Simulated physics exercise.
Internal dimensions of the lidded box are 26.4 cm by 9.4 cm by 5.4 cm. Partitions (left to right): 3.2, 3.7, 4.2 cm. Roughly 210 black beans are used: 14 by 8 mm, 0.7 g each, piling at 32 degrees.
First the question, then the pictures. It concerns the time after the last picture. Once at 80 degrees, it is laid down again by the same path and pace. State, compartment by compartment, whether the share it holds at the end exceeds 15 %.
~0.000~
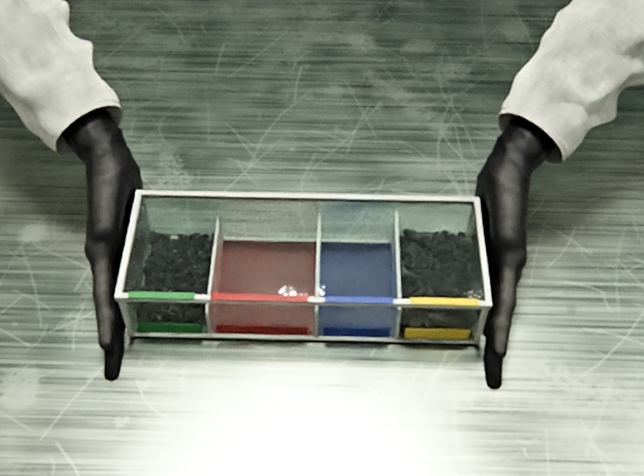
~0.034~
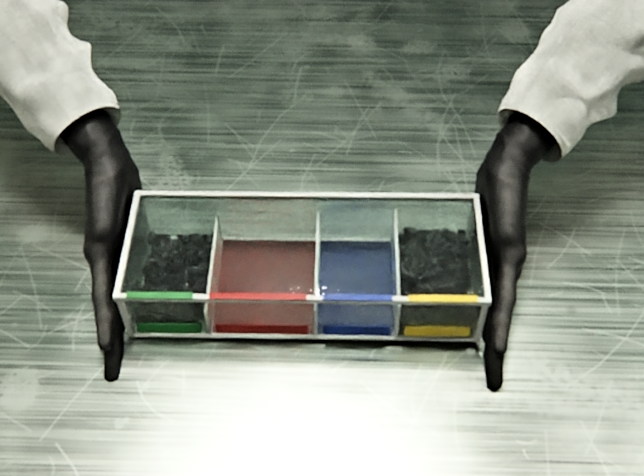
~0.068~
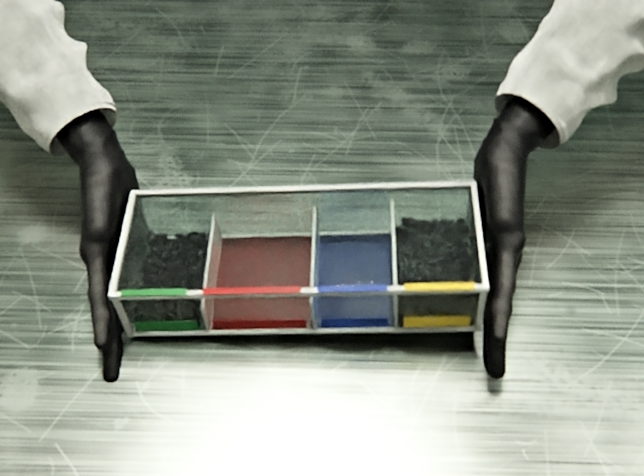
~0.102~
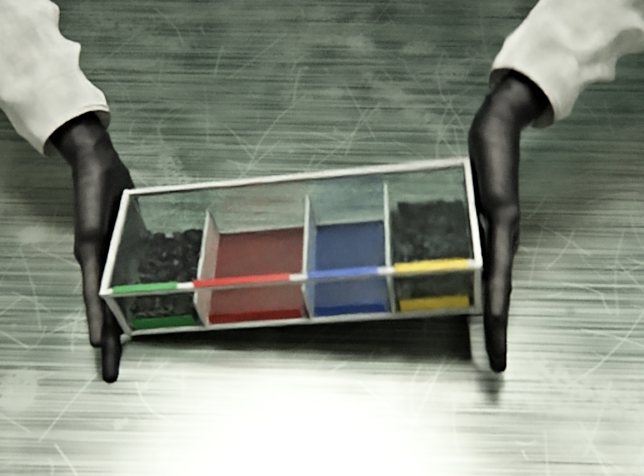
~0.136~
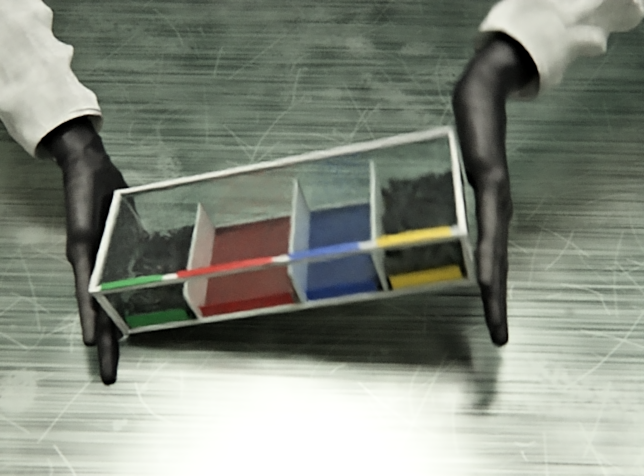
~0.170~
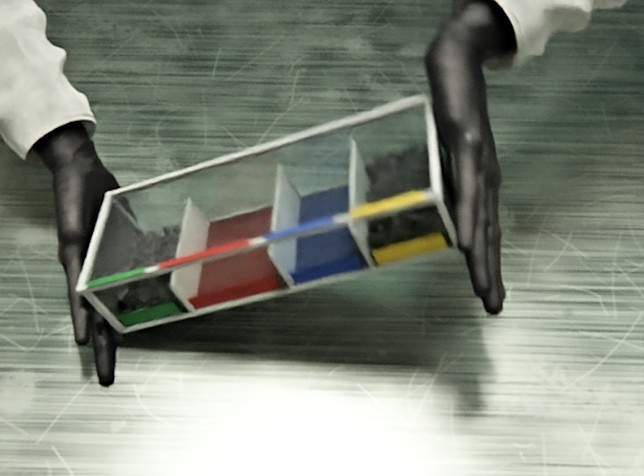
Red: Does not exceed; blue: Does not exceed; green: Exceeds; yellow: Exceeds.
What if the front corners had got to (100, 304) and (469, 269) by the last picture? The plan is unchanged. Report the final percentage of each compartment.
Red 0 %, blue 5 %, green 40 %, yellow 55 %.
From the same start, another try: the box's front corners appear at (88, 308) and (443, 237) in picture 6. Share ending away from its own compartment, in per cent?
In that case about 5 percent.
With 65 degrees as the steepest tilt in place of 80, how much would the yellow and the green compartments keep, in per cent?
In per cent, yellow gets 55 and green gets 40.
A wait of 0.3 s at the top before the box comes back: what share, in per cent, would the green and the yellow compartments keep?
Green 45; yellow 55.
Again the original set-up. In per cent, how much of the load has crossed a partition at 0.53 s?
At that time I'd say around 0 per cent.
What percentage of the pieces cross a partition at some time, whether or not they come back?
Roughly 5 in a hundred.
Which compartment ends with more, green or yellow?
The yellow compartment.
After 0.53 s, tilt 78 degrees; green 40 %, yellow 55 %.
Then, at 0.77 s, tilt 31 degrees; green 40 %, yellow 55 %.
Then, at 1.12 s, tilt 0 degrees; green 40 %, yellow 55 %.
At rest (1.4 s), red 0 %, blue 0 %, green 40 %, yellow 55 %.
